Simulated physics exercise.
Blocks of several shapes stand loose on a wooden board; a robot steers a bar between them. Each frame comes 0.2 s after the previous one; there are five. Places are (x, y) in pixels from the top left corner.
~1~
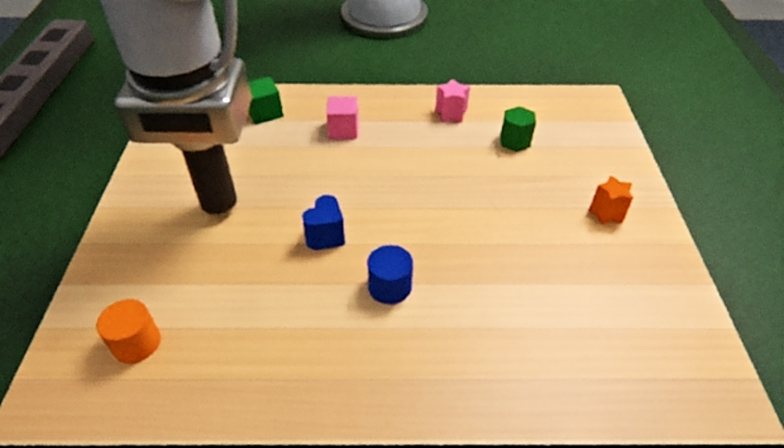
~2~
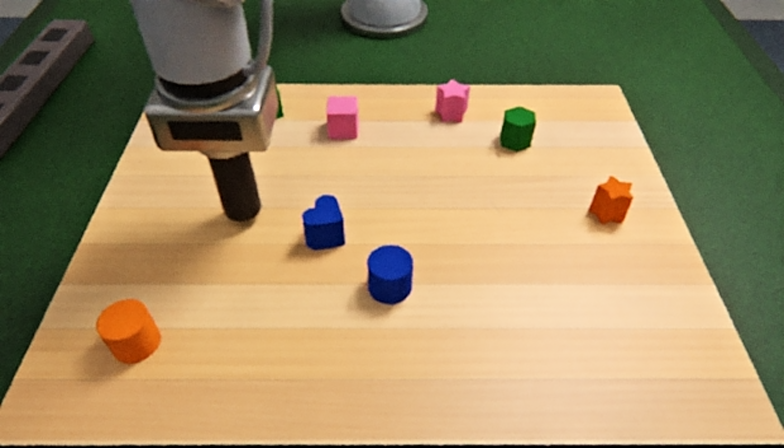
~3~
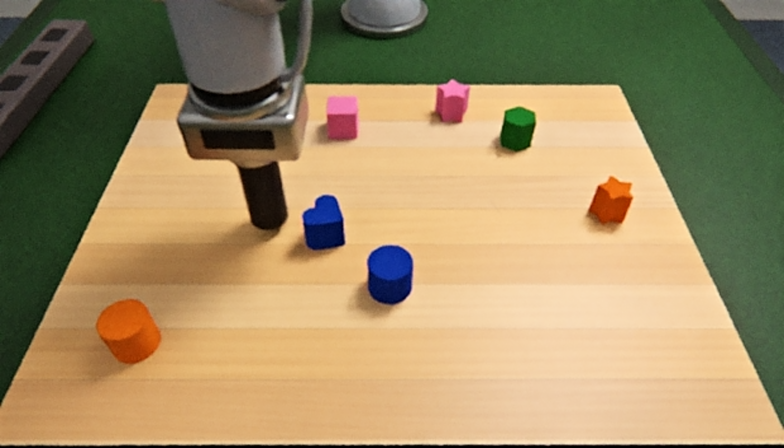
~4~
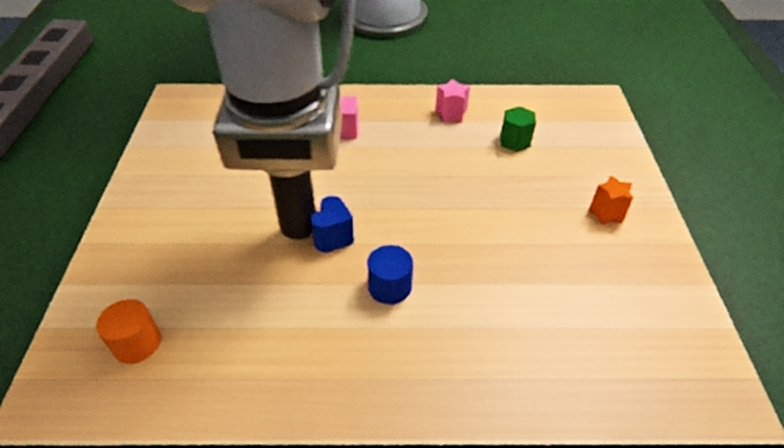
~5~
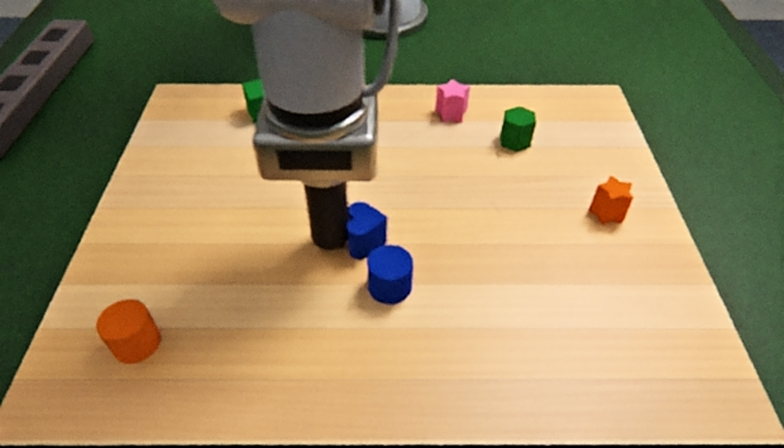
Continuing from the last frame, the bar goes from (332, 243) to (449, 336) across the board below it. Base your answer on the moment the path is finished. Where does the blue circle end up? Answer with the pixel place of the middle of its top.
Its top middle: (500, 328).
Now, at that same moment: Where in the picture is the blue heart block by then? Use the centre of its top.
Expect it around (387, 222).
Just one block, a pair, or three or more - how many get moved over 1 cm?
I'm going with two.
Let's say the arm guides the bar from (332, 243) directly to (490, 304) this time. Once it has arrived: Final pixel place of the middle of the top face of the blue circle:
At roughly (421, 292).
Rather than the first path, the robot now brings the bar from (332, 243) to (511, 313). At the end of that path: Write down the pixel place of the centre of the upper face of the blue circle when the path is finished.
In the picture, that point is around (420, 292).
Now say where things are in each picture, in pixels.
The first frame shows tip of the bar (219, 201), middles of tops, blue heart block (324, 211), blue circle (390, 261).
The second frame shows bar (243, 208), nothing pushed.
The third frame shows bar (270, 217), nothing pushed.
The fourth frame shows bar (299, 225), blue heart block (331, 212).
The fifth frame shows bar (331, 235), blue heart block (364, 217), blue circle (390, 261).
What follows on the original path. One third of the way, bar (368, 265); blue heart block (387, 222), turned 50° anticlockwise; blue circle (402, 269).
Two thirds of the way, bar (407, 295); blue heart block (387, 222), turned 50° anticlockwise; blue circle (448, 299).
At the end, bar (451, 328); blue heart block (387, 222), turned 50° anticlockwise; blue circle (500, 328).
